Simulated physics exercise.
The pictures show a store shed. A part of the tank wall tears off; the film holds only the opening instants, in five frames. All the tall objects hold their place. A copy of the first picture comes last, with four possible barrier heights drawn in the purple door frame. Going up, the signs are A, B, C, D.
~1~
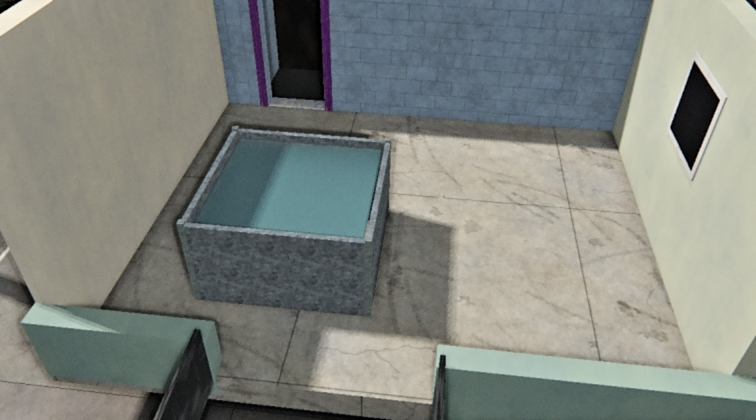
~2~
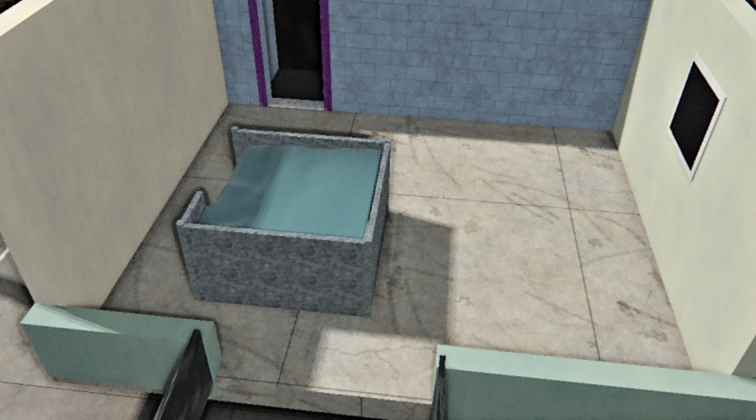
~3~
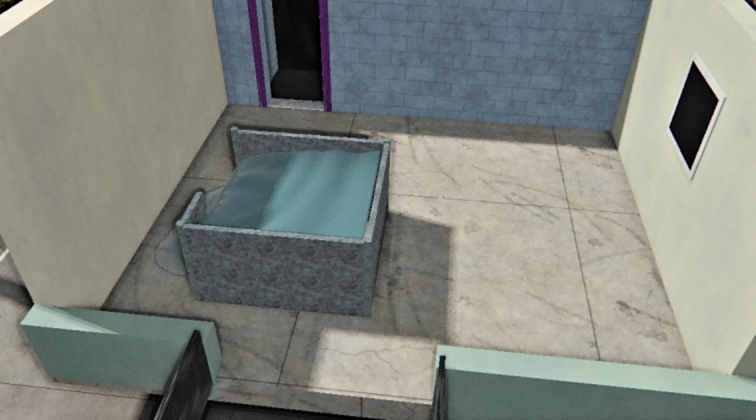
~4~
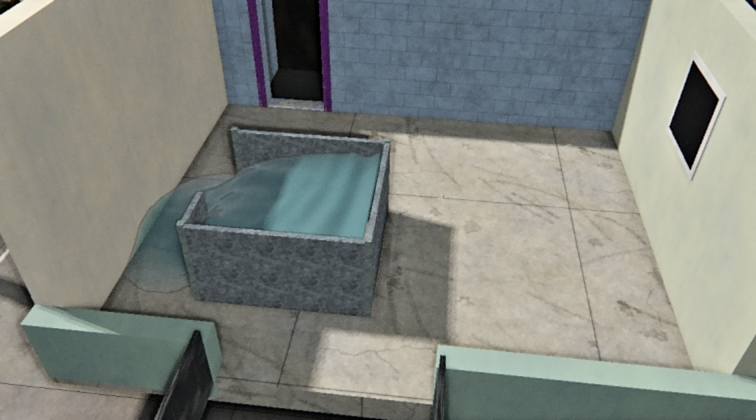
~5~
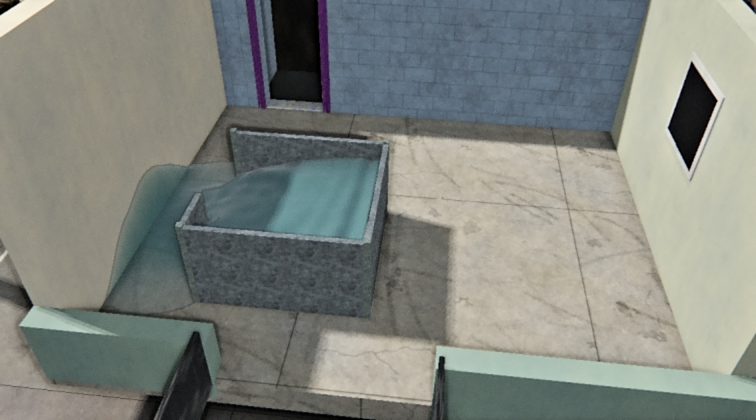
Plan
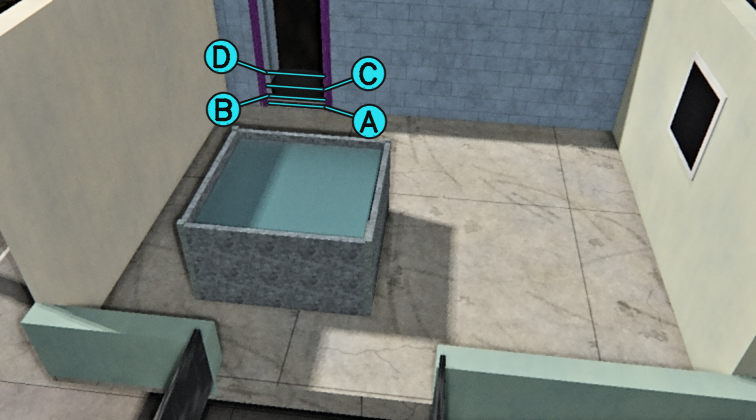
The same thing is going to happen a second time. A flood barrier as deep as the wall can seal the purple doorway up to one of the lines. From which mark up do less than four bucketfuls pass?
The answer is line C.
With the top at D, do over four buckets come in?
No, that is safe.
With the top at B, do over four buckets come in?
Yes, it does.
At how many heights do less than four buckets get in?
Two of the four.
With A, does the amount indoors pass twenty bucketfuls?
Yes, it does.
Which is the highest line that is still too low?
That is line B.
On the marked copy, A at (297, 105); B at (296, 97); C at (295, 87); D at (294, 74); from the bottom up A, B, C, D.
With A, dozens of bucketfuls pour in.
With B, about 13 bucketfuls get in.
With C, a bucket or two gets in.
With D, nothing gets over.
